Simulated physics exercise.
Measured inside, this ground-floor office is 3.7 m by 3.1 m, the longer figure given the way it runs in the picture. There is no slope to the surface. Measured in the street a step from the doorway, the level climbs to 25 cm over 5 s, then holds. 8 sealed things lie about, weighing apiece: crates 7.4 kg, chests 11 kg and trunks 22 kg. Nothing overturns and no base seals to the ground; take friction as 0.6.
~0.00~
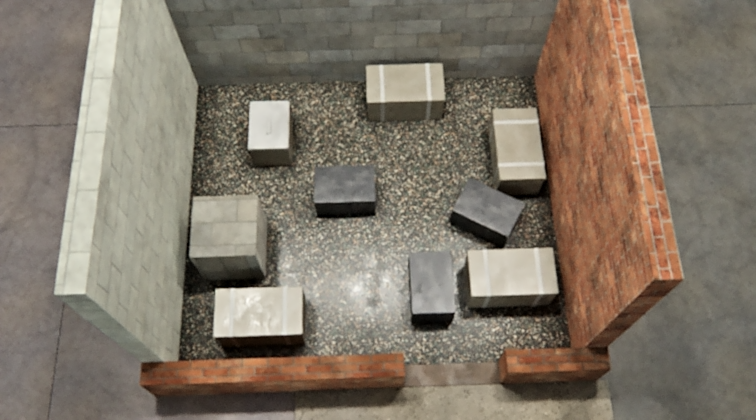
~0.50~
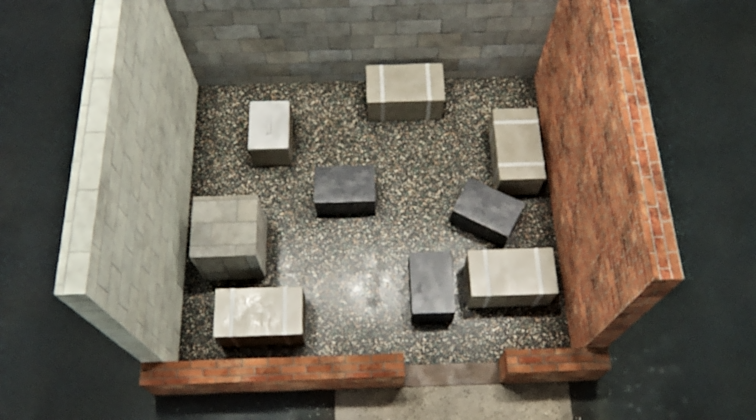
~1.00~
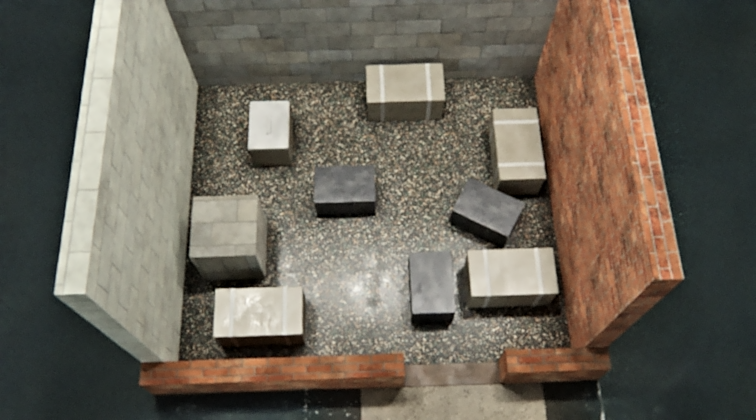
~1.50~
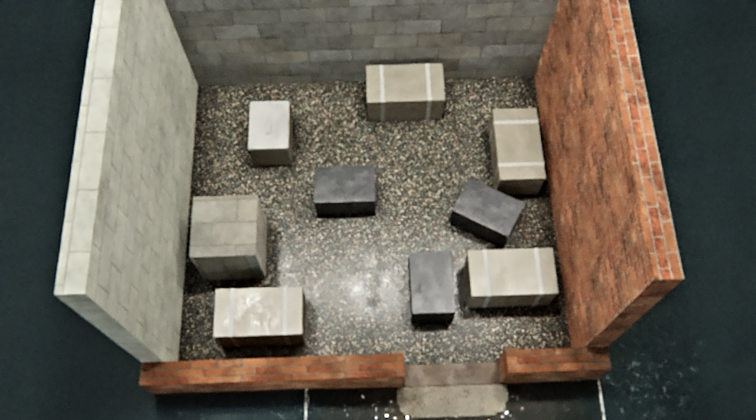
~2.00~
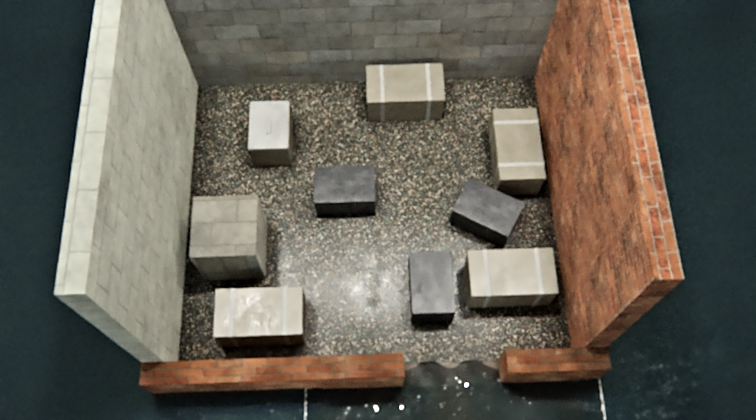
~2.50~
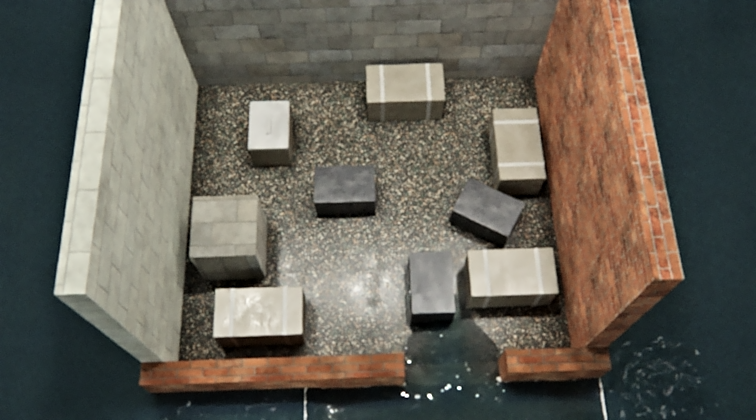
Dark water rose around a walled room with scattered boxes and blocks, covering the pale path outside the gap in the low brick front, then began spreading through it, while the boxes stayed still.
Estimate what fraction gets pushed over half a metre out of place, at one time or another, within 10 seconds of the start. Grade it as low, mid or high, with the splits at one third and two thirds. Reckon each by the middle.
Grade: High, two thirds or more.
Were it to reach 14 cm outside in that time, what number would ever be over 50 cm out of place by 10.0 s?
Then it comes to 2.
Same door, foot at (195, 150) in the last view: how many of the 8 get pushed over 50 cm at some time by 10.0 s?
7.
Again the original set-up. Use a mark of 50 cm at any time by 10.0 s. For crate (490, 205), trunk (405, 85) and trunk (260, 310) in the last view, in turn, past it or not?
In that order: Over, less, under.
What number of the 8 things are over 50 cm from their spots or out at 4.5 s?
By then the count is 1.
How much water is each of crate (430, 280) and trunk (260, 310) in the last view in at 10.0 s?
Close to 12 and 4 centimetres.
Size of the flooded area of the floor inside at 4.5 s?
Roughly 5.0 m2.
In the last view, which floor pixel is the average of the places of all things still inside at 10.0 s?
They're centred close to (316, 167).
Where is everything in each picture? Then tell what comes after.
A crate at (344, 184), on the bottom; a crate at (432, 282) rests on the ground; 0.0 m2 under water; 0 of 8 have shifted, in the first frame.
A crate at (344, 184), on the bottom; a crate at (432, 282) rests on the ground; 0.0 m2 under water; 0 of 8 have shifted, in the second frame.
A crate at (344, 184), on the bottom; a crate at (432, 282) rests on the ground; water covers 0.0 m2; 0 of 8 have shifted, in the third frame.
A crate at (344, 184), on the bottom; a crate at (432, 282), on the bottom; water covers 0.0 m2; 0 of 8 have shifted, in the fourth frame.
A crate at (344, 184), on the bottom; a crate at (432, 282) rests on the ground; 0.0 m2 under water; 0 of 8 have shifted, in the fifth frame.
A crate at (344, 184), on the bottom; a crate at (432, 282), on the bottom; 0.3 m2 under water; 0 of 8 have shifted, in the sixth frame.
After 3.5 s 0 of 8 are over 50 cm from their spots; 0 afloat.
After 4.5 s 1 of 8 are over 50 cm from their spots; 1 afloat.
After 7.0 s 3 of 8 are over 50 cm from their spots; 5 afloat.
After 10.0 s 6 of 8 are over 50 cm from their spots, and 6 have been at some point; 7 afloat.
